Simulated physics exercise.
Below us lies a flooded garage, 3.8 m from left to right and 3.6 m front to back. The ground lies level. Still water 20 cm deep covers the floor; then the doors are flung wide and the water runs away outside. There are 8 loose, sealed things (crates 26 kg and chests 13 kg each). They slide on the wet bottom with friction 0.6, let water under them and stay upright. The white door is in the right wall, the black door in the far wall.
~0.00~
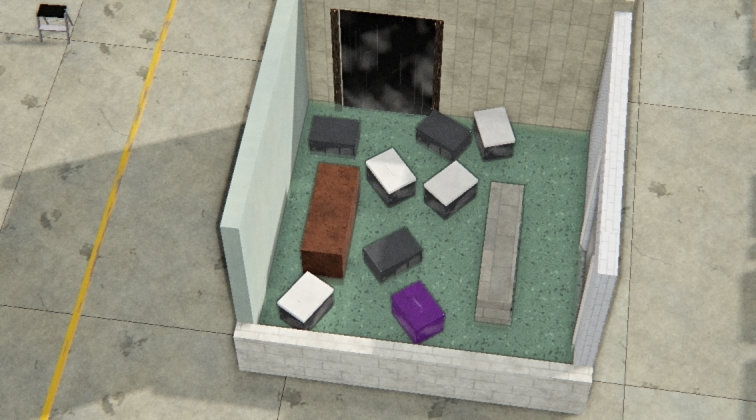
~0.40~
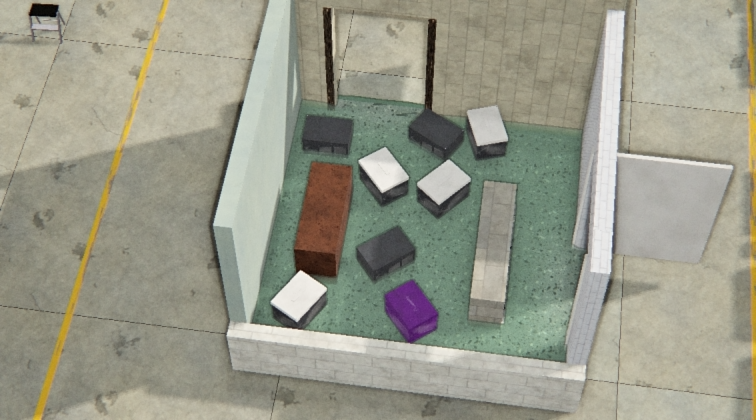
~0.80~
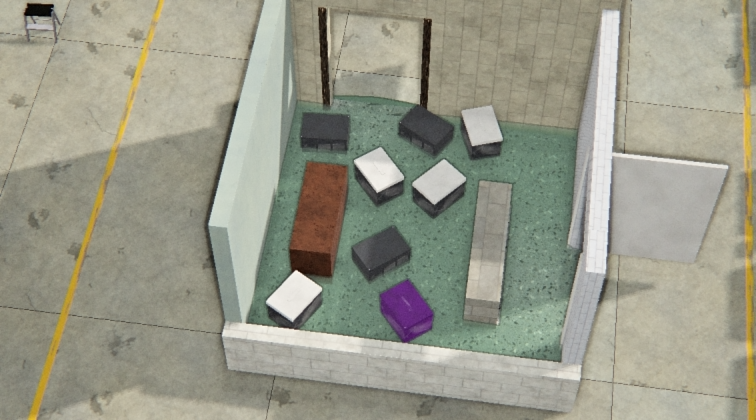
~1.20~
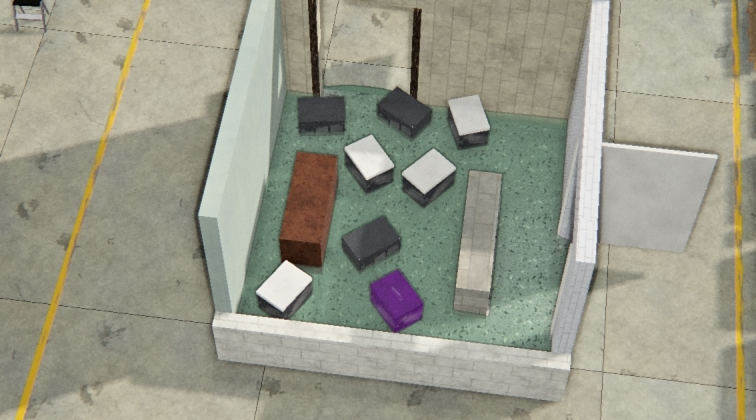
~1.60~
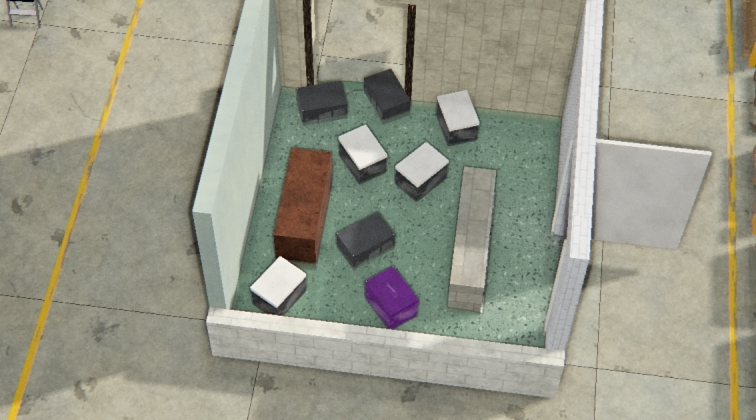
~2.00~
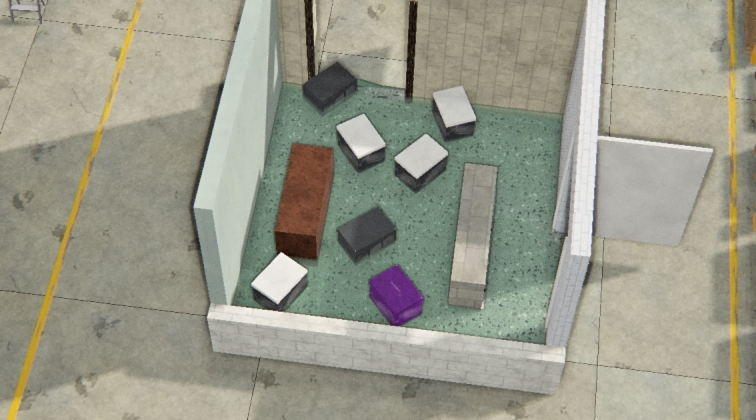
Dark chests drifting toward the open far doorway of a flooded garage, one passing out of view, as other floating boxes shift slightly.
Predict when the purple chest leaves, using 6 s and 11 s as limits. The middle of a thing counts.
It leaves between the two times.
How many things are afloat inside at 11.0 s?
1 of them.
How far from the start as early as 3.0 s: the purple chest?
Roughly 30 cm by then.
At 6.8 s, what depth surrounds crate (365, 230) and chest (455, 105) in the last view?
Roughly 10 and 10 cm.
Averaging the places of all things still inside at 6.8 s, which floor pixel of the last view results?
Near (414, 212).
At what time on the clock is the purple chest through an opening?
At about 8.0 s.
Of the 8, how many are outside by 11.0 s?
I count 5.
After 3.0 s the purple chest is near (415, 297), 0.3 m from its start, afloat; 2 of 8 are out; 6 afloat.
After 6.8 s the purple chest is near (523, 304), 1.5 m from its start, afloat; 3 of 8 are out; 4 afloat.
After 11.0 s the purple chest has gone out (at 8.2 s); 5 of 8 are out; 1 afloat.
After 15.0 s the purple chest has gone out (at 8.2 s); 5 of 8 are out; 0 afloat.
